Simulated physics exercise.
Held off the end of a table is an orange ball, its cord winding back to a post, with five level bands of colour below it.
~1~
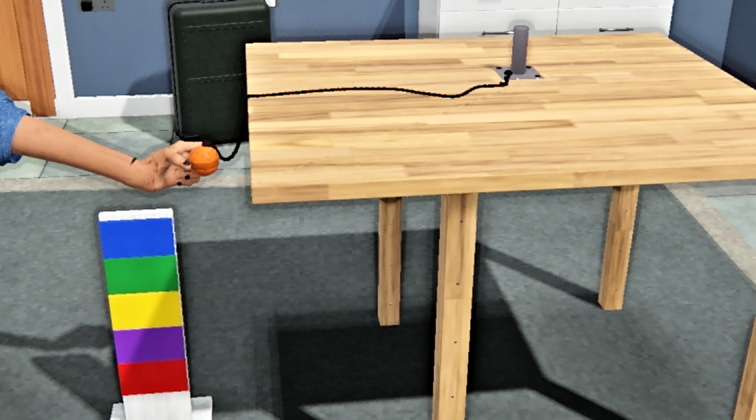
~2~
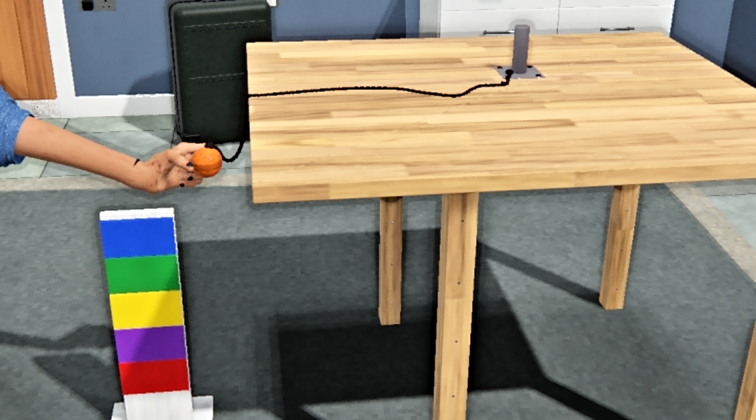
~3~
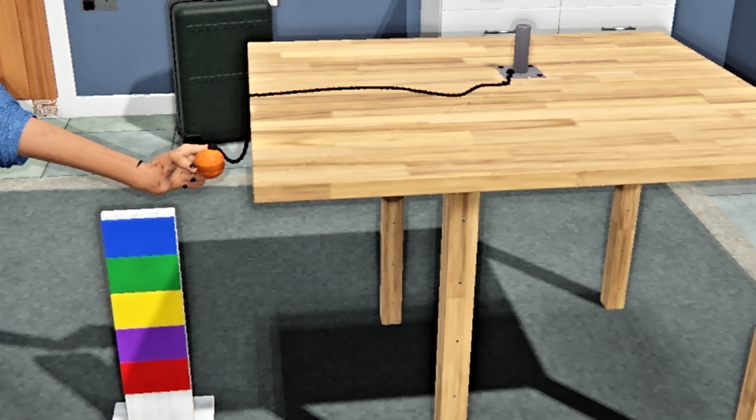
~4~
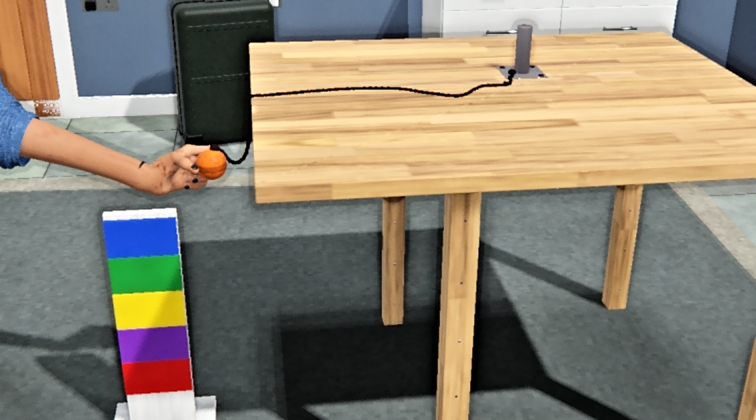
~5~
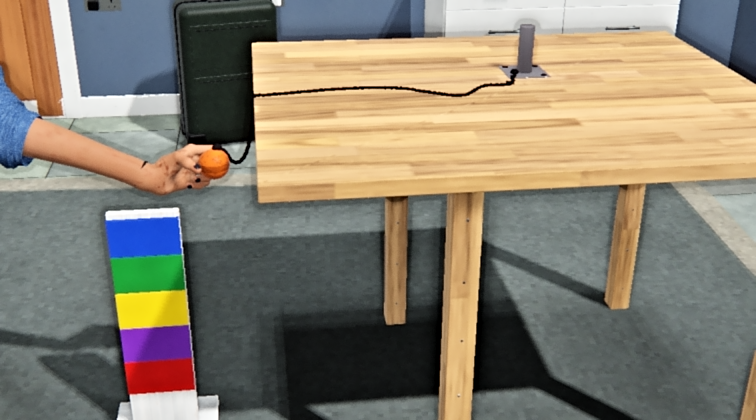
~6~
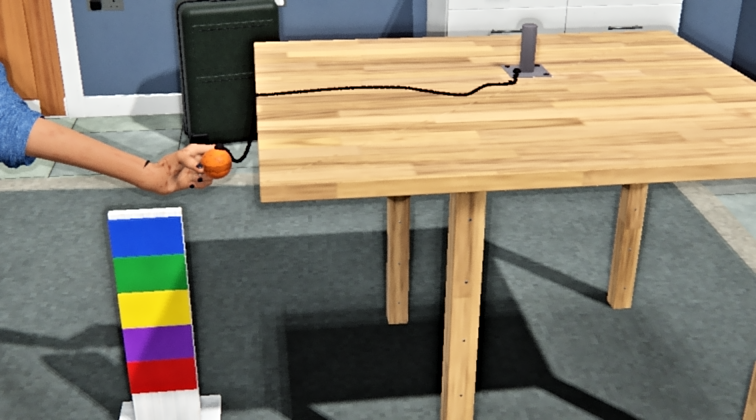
A hand reaches in from the left, holding an orange ball just off the end of a wooden table, seen from slightly above in a blue-walled room. A dark cord runs from the ball across the tabletop to a small grey post, while an upright board below shows blue, green, yellow, purple and red bands. Hand and ball stay still as the whole view drifts very slightly.
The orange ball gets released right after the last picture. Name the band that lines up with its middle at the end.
It lines up with green.
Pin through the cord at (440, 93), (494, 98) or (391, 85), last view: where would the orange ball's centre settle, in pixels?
Roughly (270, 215), (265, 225) and (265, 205), in that order.
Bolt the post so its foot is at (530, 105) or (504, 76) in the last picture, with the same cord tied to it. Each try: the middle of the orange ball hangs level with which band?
Yellow; yellow.
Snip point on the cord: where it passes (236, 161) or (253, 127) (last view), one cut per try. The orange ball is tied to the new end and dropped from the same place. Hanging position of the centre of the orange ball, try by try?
In order, roughly (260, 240) and (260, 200).
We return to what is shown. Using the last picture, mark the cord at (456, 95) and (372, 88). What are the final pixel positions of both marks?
I'd say about (397, 85) for one and about (315, 94) for the other.
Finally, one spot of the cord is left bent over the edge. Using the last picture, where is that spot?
The piece you want is at about (310, 91).
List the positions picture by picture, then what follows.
The first frame shows orange ball (204, 161); blue (138, 240); green (142, 277); yellow (146, 312); purple (150, 346); red (154, 379).
The second frame shows orange ball (207, 162); cord through (508, 84) (464, 94) (389, 89) (309, 91) (248, 115).
The third frame shows orange ball (209, 164).
The fourth frame shows orange ball (212, 165); cord through (510, 84) (467, 94) (392, 89) (311, 92) (251, 116).
The fifth frame shows orange ball (214, 164).
The sixth frame shows orange ball (216, 164); cord through (515, 83) (472, 93) (397, 88) (316, 91) (255, 115).
Early on, ball near (298, 245); level with green.
Midway, ball near (255, 269); level with green.
Finally, ball near (255, 268); level with green. At green.
